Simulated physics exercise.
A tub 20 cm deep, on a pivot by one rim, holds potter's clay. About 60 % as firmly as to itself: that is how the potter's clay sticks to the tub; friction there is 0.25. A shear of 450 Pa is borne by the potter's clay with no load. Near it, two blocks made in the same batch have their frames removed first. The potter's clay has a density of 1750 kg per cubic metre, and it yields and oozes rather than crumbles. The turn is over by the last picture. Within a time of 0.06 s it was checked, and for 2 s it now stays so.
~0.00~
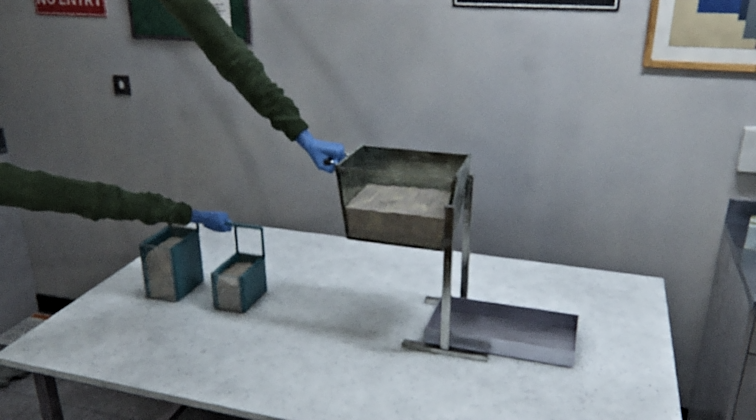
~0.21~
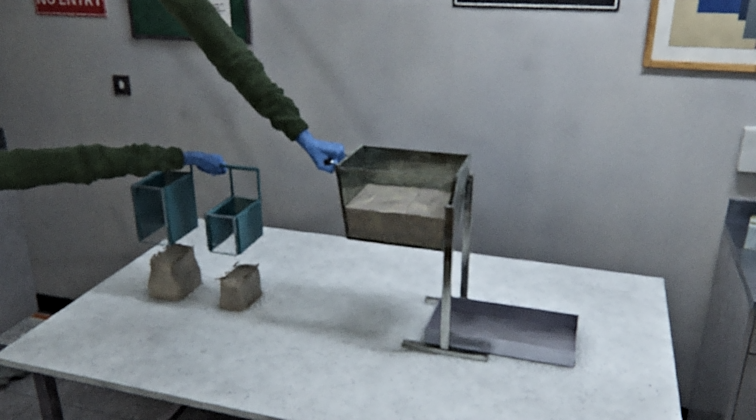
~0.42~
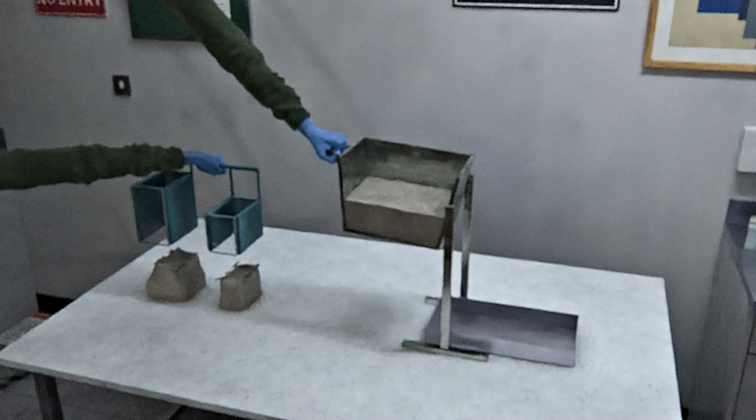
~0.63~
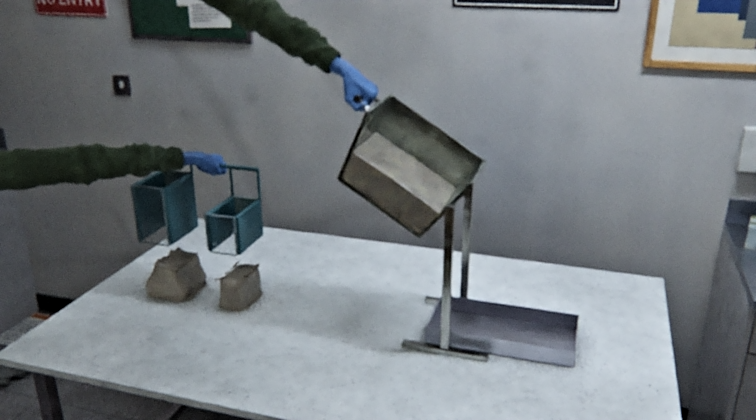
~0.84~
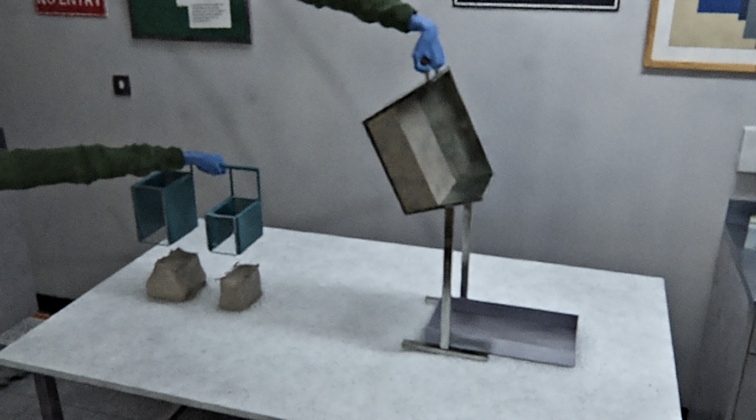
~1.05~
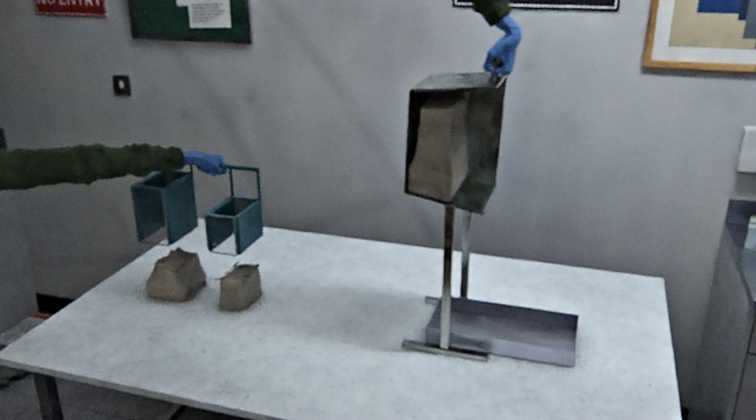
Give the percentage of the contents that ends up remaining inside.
I would say roughly 50 per cent remains inside.
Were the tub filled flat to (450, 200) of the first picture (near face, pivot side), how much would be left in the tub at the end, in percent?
Result: Approx. 35 % remaining in tub.
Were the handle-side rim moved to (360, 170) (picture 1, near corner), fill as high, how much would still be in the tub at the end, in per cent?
It would be near 60 %.
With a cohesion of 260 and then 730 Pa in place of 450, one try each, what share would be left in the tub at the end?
You'd see 45 percent the first time and 55 percent the second.
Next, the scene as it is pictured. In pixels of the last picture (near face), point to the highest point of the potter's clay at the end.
On the near face, the top ends up close to (422, 169).
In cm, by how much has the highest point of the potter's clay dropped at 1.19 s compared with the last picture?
About 8 cm.
By 1.19 s, the tub is at 92 degrees and holds 100 %.
By 1.36 s, the tub is at 92 degrees and holds 51 %.
By 1.53 s, the tub is at 92 degrees and holds 50 %.
By 1.70 s, the tub is at 92 degrees and holds 50 %.
By 3.05 s, at the end, the tub is at 92 degrees and holds 50 %.
